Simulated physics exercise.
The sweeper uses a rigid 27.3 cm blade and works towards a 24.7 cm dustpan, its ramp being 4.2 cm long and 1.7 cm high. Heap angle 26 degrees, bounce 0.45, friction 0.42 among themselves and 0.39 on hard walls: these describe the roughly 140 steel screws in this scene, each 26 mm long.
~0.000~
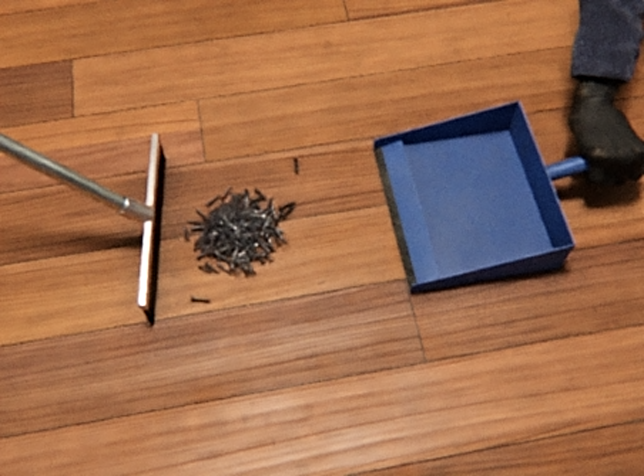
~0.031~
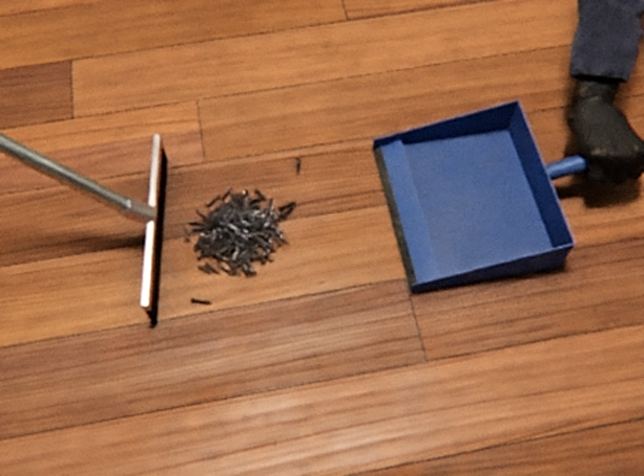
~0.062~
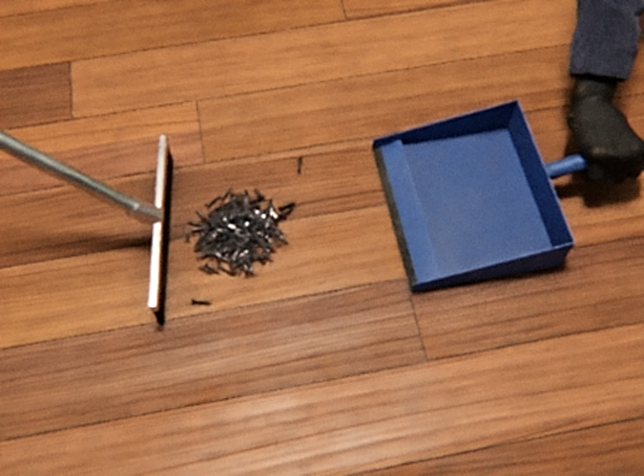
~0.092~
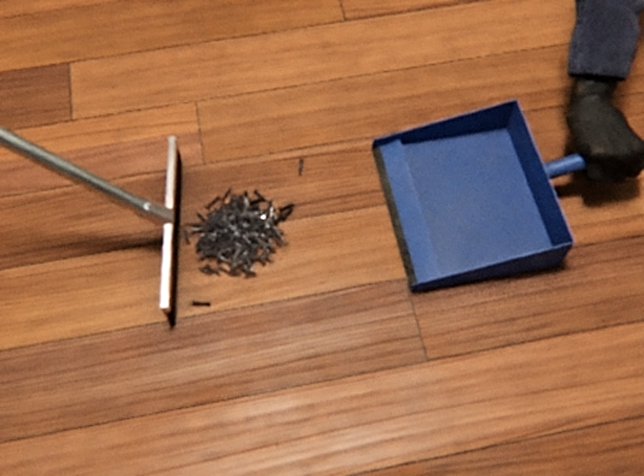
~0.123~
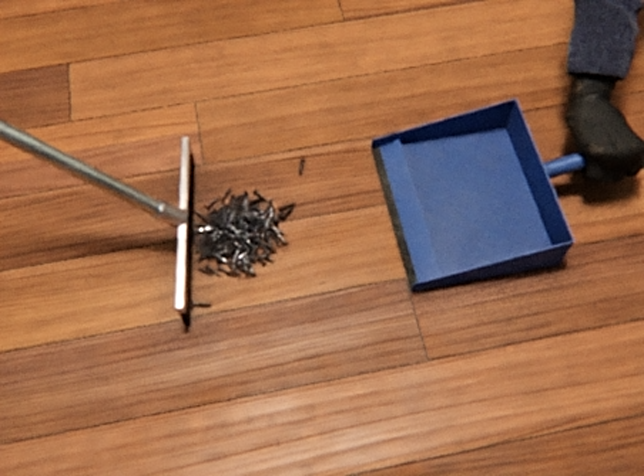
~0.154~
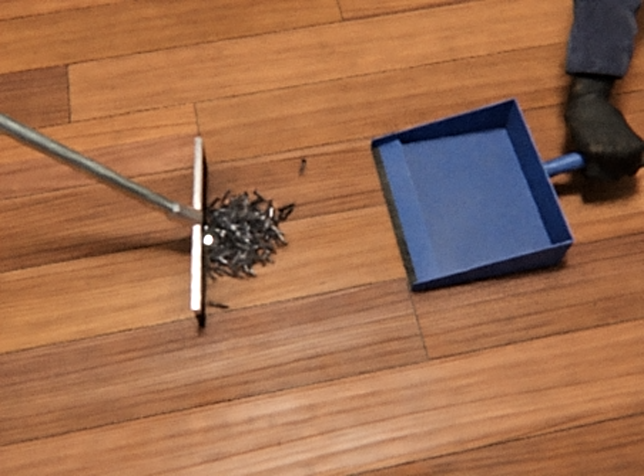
On a wooden plank floor, a long-handled blade sliding right into a pile of dark screws while a gloved hand holds a blue dustpan.
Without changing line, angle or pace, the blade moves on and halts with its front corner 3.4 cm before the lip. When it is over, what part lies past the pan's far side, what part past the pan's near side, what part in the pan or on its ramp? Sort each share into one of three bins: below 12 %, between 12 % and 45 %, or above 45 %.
Past the pan's far side: Below 12 %; past the pan's near side: Below 12 %; in the pan or on its ramp: Between 12 % and 45 %.
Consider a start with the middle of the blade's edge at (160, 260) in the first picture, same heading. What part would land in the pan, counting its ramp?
About 20 per cent.
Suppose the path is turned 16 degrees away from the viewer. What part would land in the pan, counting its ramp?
15 %.
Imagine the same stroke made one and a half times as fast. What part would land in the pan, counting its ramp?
Share: Close to 45 %.
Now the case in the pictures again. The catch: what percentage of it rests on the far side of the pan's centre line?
Roughly 30 percent.
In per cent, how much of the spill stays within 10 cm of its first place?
About 0 %.
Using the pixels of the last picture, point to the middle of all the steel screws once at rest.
About (386, 230).
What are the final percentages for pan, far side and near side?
Result in %: Far side 0, near side 5, pan 20.
After 0.34 s, middle of the blade 16 cm from the lip; 0 % over the lip, far side 0 %, near side 0 %.
After 0.46 s, middle of the blade 8 cm from the lip; 0 % over the lip, far side 0 %, near side 0 %.
Then, at 0.71 s, middle of the blade 5 cm from the lip; 20 % over the lip, far side 0 %, near side 5 %.
In the end, at 1.6 s, far side 0 %, near side 5 %, pan 20 %, in front of the lip or behind the blade 80 %.
